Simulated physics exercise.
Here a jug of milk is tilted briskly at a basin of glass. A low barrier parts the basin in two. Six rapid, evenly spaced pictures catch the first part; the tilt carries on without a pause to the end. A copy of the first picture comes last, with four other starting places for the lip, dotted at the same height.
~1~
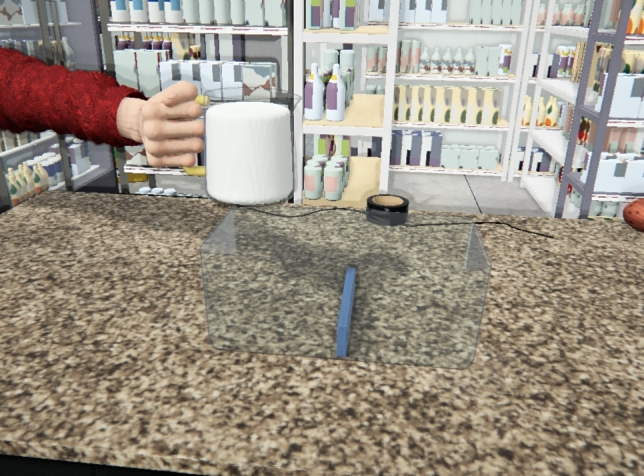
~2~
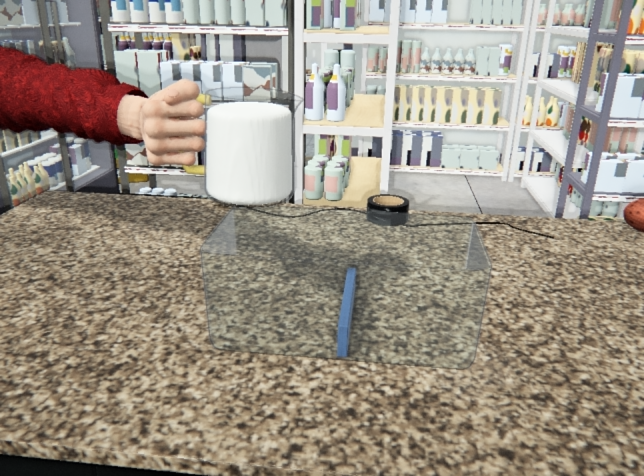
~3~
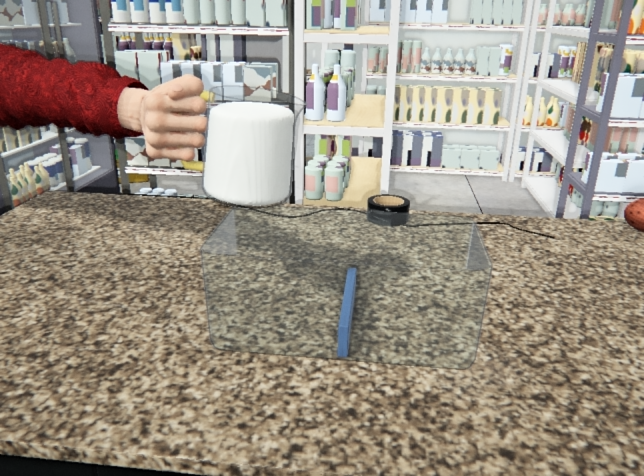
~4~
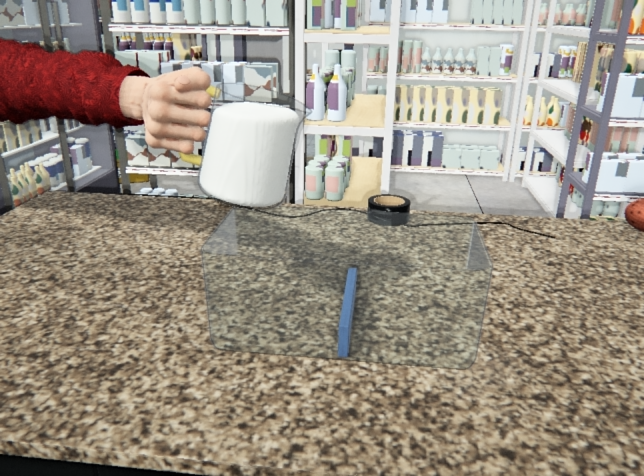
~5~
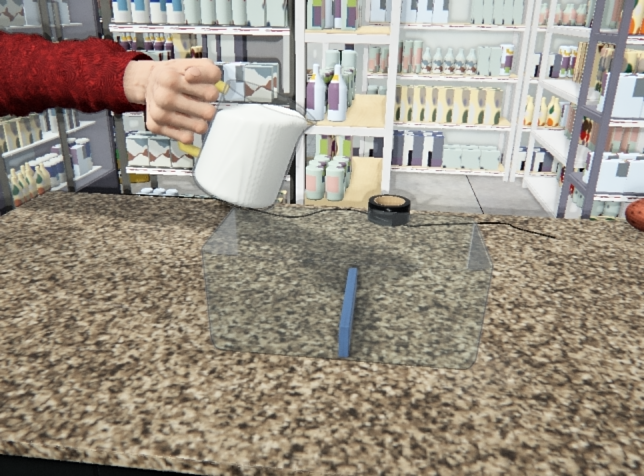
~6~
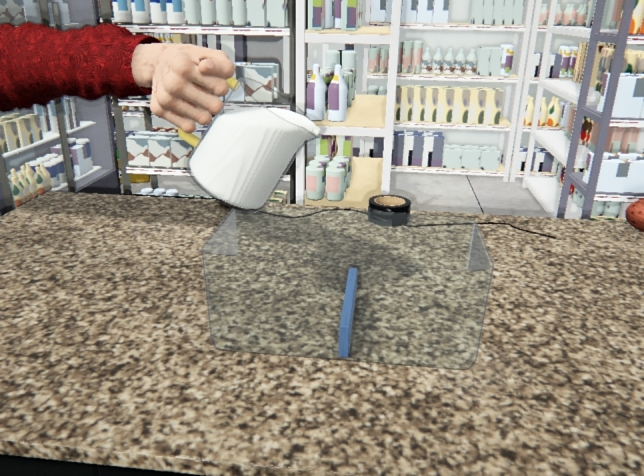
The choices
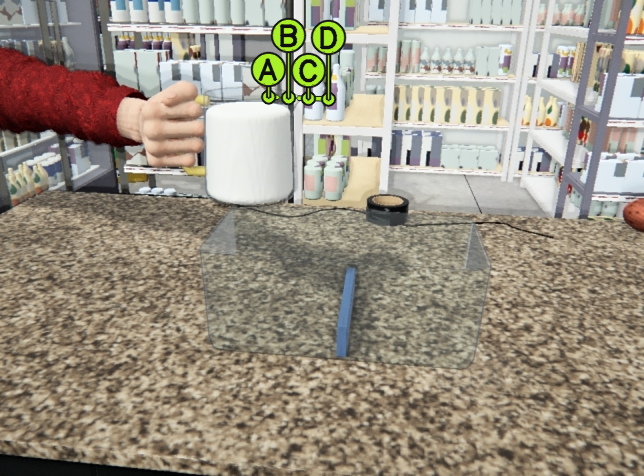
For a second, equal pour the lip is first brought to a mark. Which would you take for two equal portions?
Use place B.
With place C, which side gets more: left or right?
More ends on the right.
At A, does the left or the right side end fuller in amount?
More ends on the left.
In lime, A at (268, 97); B at (288, 97); C at (308, 98); D at (328, 99).
Choosing A, about 87 % ends left of the wall and 11 % right of it.
Choosing B, about 51 % ends left of the wall and 49 % right of it.
Choosing C, about 15 % ends left of the wall and 84 % right of it.
Choosing D, about 5 % ends left of the wall and 94 % right of it.
